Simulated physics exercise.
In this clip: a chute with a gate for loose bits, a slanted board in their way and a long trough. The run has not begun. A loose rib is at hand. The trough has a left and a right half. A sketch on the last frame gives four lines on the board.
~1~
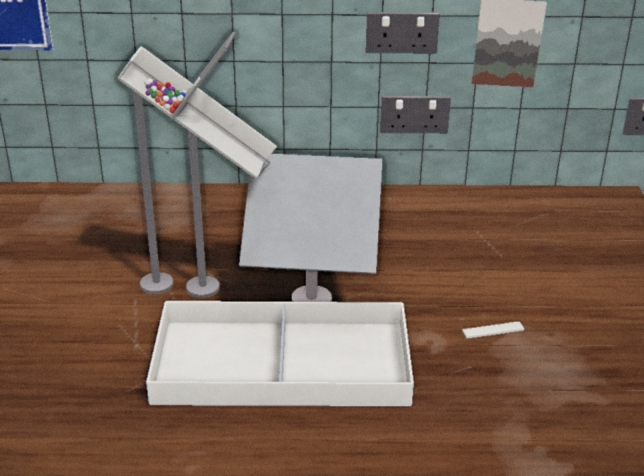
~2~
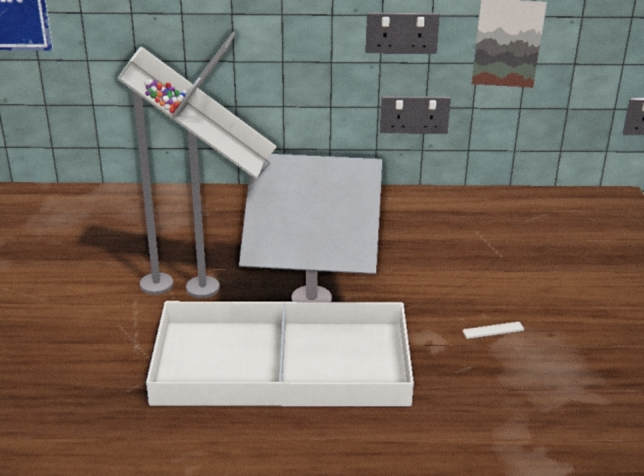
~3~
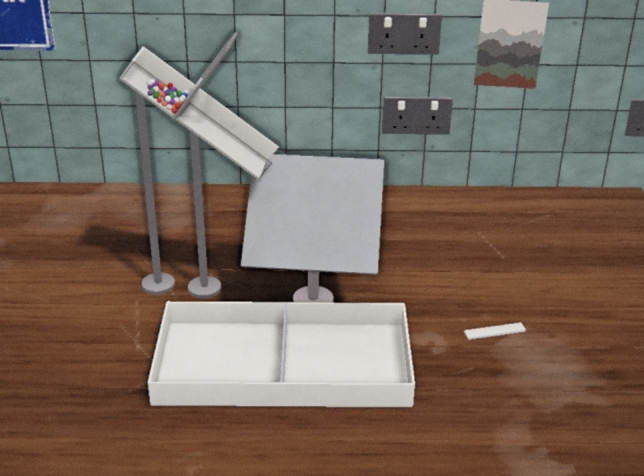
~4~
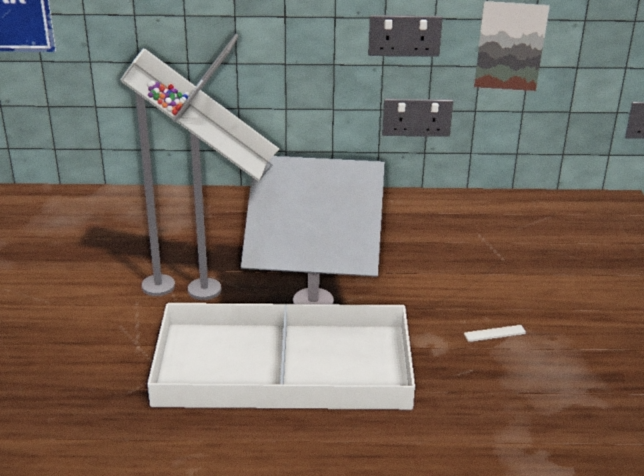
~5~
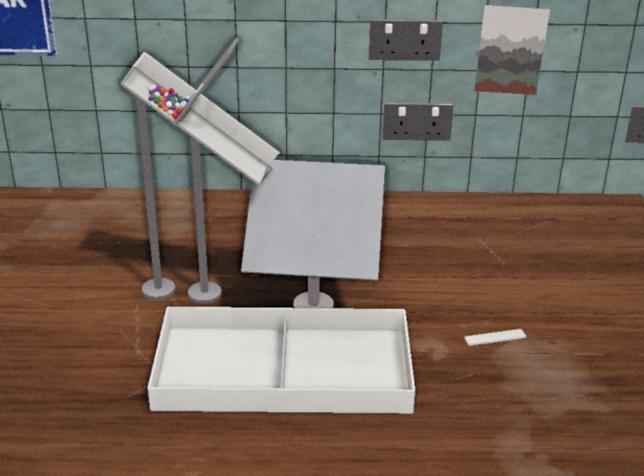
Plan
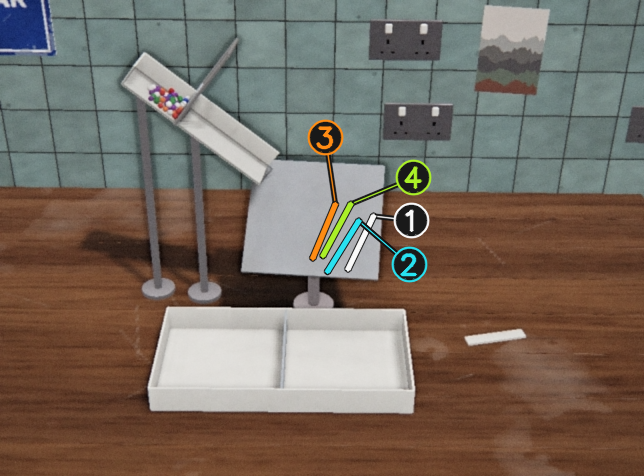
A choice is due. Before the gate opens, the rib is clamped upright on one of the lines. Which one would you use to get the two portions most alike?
Line 3 does it best.
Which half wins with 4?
The right half.
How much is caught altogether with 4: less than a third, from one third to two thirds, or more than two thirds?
More than two thirds.
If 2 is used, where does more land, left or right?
Right.
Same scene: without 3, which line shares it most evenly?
Here it is line 4.
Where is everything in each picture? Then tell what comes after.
Load behind the gate at (168, 98), round plastic beads; lip of the chute at (260, 170), sloping fairly steeply, in the first frame.
Middle of the board at (312, 211), tilted fairly steeply; middle of its low edge at (307, 269); of its high edge at (317, 156), in the second frame.
Front corners of the trough at (149, 382) and (414, 384); front end of its middle wall at (282, 383); gate still shut at (196, 88), in the third frame.
Middle of the load at (170, 100); lip at (262, 173), in the fourth frame.
Middle of the load at (171, 104); lip at (263, 176), in the fifth frame.
On the marked copy, line 1 from (373, 216) to (348, 269); line 2 from (358, 220) to (327, 271); line 3 from (335, 204) to (312, 258); line 4 from (350, 204) to (323, 255).
If 1 is chosen, of what is caught, a stray few in the left half, nearly all in the right.
If 2 is chosen, of what is caught, a small part in the left half, nearly all in the right.
If 3 is chosen, of what is caught, about half in the left half, about half in the right.
If 4 is chosen, of what is caught, about a quarter in the left half, most in the right.
